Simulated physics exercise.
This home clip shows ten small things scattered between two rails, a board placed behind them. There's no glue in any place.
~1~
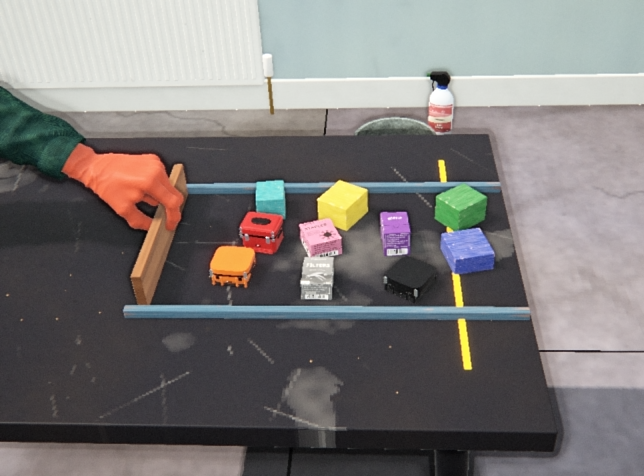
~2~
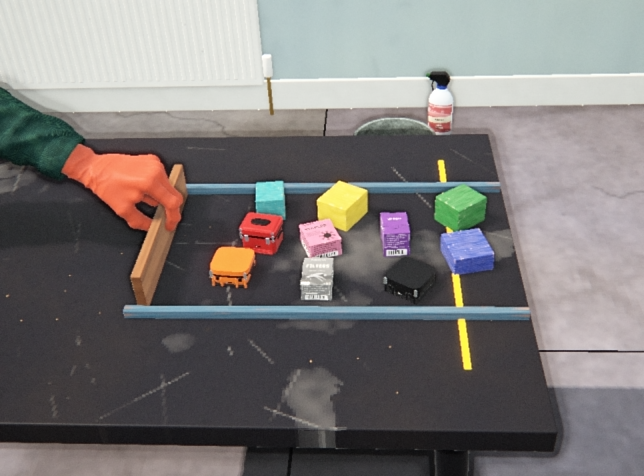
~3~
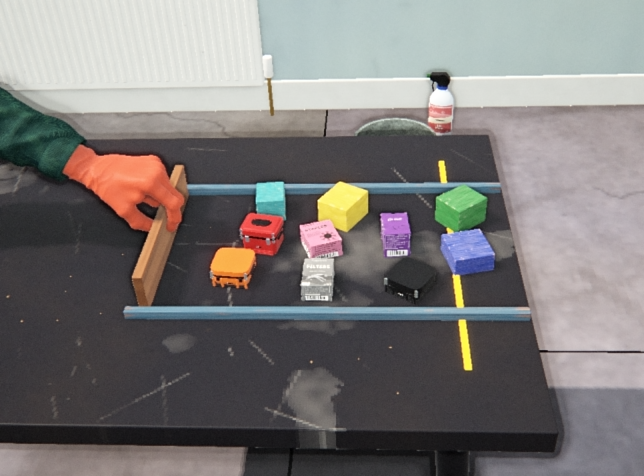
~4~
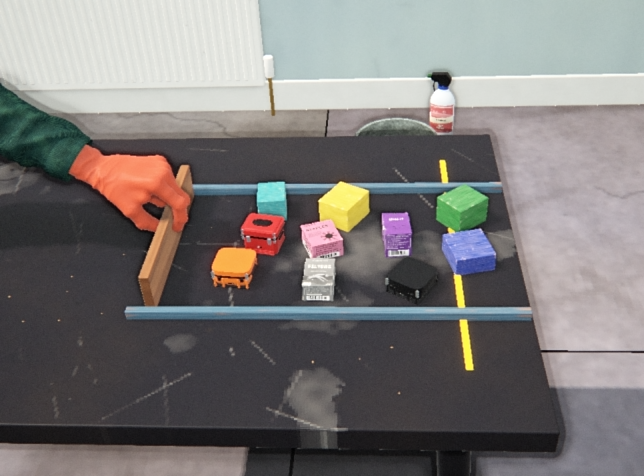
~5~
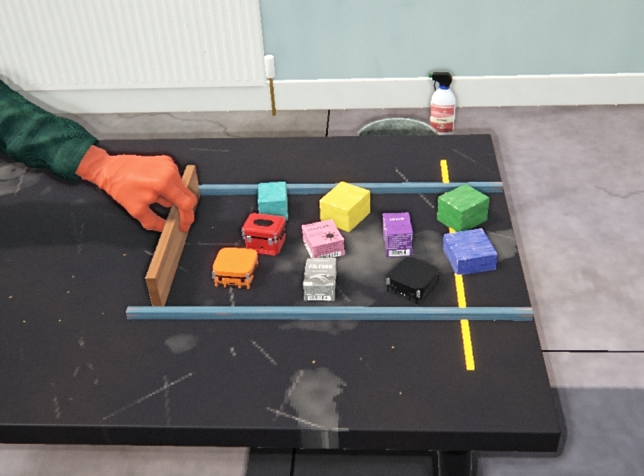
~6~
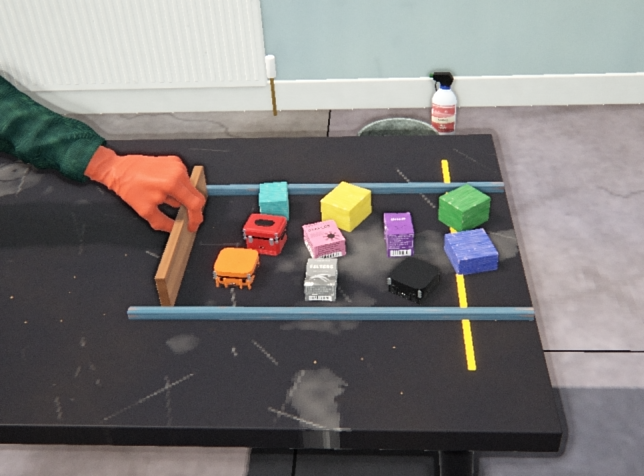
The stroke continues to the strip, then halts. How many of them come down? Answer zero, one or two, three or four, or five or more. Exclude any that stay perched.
Three or four.
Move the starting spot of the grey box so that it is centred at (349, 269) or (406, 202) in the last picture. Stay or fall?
In the two tries the grey box is not knocked off and ends up below, in that order.
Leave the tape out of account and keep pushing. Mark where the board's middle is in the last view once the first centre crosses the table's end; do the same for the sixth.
At (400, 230) for the first, at (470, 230) for the sixth.
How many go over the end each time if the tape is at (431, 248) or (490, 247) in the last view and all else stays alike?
That would be 2, then 6.
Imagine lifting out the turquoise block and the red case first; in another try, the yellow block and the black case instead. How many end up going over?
2 in the first try, 2 in the second.
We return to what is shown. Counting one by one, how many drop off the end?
4.
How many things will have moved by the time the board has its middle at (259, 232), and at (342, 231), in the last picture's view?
So far 3, and 8 at the second.
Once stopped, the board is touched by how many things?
3 touch it.
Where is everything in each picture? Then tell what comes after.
In the first picture, blue block (467, 251); green block (461, 208); black case (411, 279); board (163, 231); tape (452, 247).
In the second picture, green block (460, 208); orange case (234, 268).
In the third picture, black case (411, 281); pink box (321, 240).
In the fourth picture, blue block (468, 252); board (169, 232).
In the fifth picture, green block (463, 209); grey box (320, 279).
In the sixth picture, blue block (471, 252); green block (464, 209); black case (415, 281); board (184, 232); tape (456, 247).
Soon after, none off yet; blue block at rest near (471, 252); green block at rest near (464, 209); black case at rest near (415, 281).
After that, none off yet; blue block at rest near (471, 252); green block at rest near (464, 209); black case displaced a little near (432, 282).
And then, none off yet; blue block tilting a little near (533, 259); green block displaced about its own width near (503, 207); black case displaced well along near (509, 289).
In the end, the number that fall off is three or four; gone, purple box, black case, green block and blue block.
